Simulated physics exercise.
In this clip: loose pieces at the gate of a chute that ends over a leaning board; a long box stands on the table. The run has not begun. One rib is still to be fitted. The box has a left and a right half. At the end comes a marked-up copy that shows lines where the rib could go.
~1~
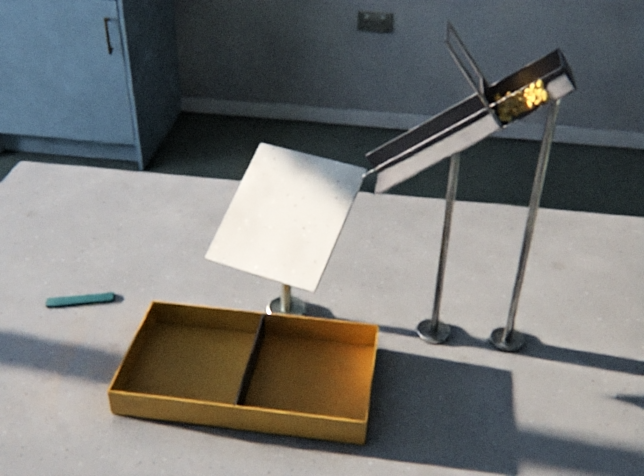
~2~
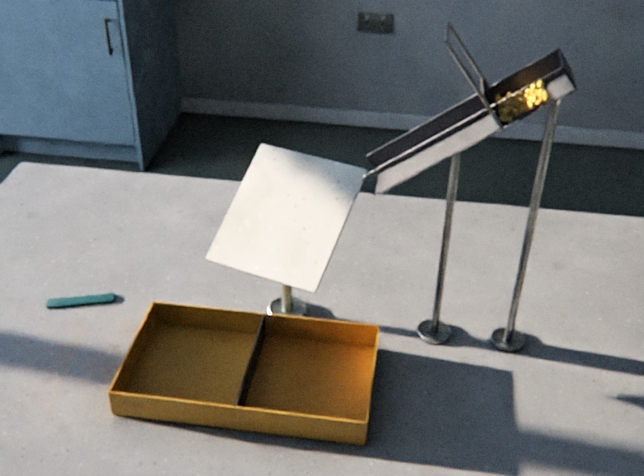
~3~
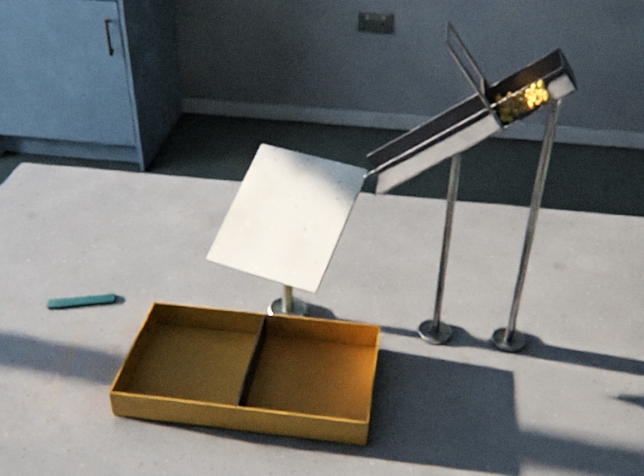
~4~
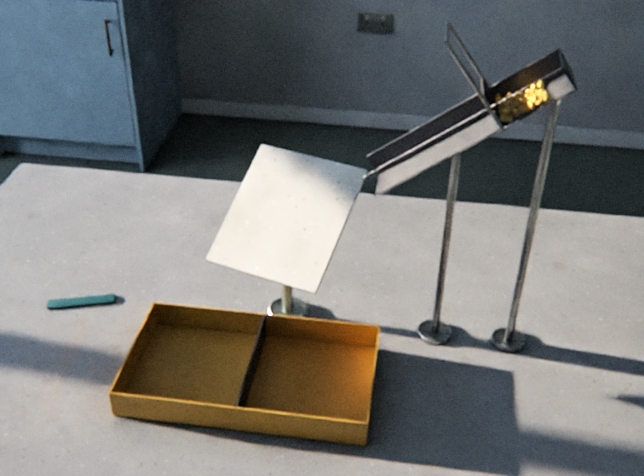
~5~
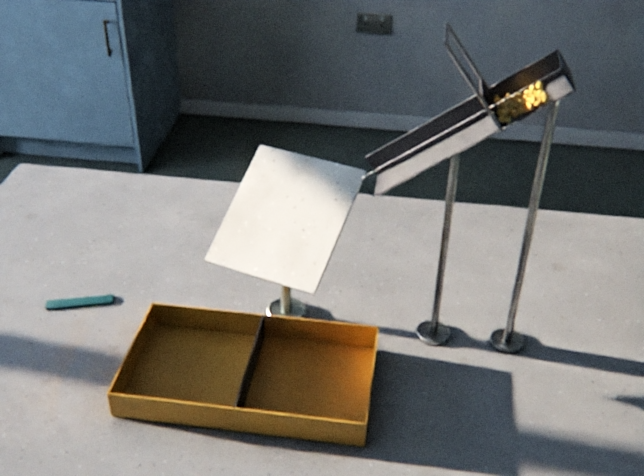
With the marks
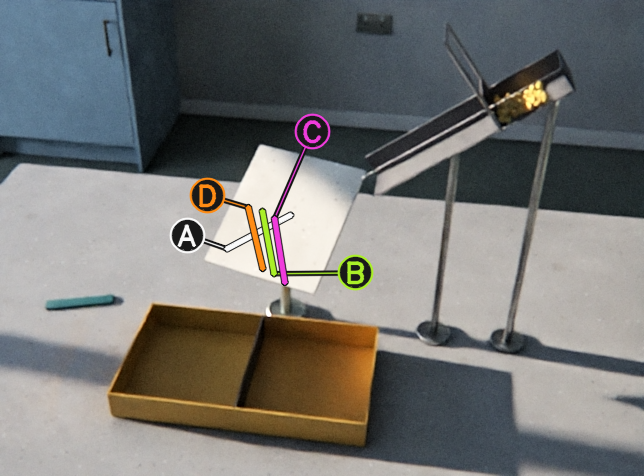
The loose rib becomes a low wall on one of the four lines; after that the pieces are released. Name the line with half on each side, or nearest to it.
D is best.
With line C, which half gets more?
The right half.
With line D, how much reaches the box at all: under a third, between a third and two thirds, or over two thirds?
Line D gives over two thirds.
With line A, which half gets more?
More lands on the left.
On the marked copy, line A from (290, 215) to (226, 248); line B from (262, 211) to (274, 273); line C from (274, 218) to (284, 282); line D from (248, 207) to (262, 268).
For line A, of what is caught, the larger part in the left half, about a tenth in the right.
For line B, of what is caught, about a tenth in the left half, almost all in the right.
For line C, of what is caught, about a tenth in the left half, almost all in the right.
For line D, of what is caught, roughly half in the left half, roughly half in the right.
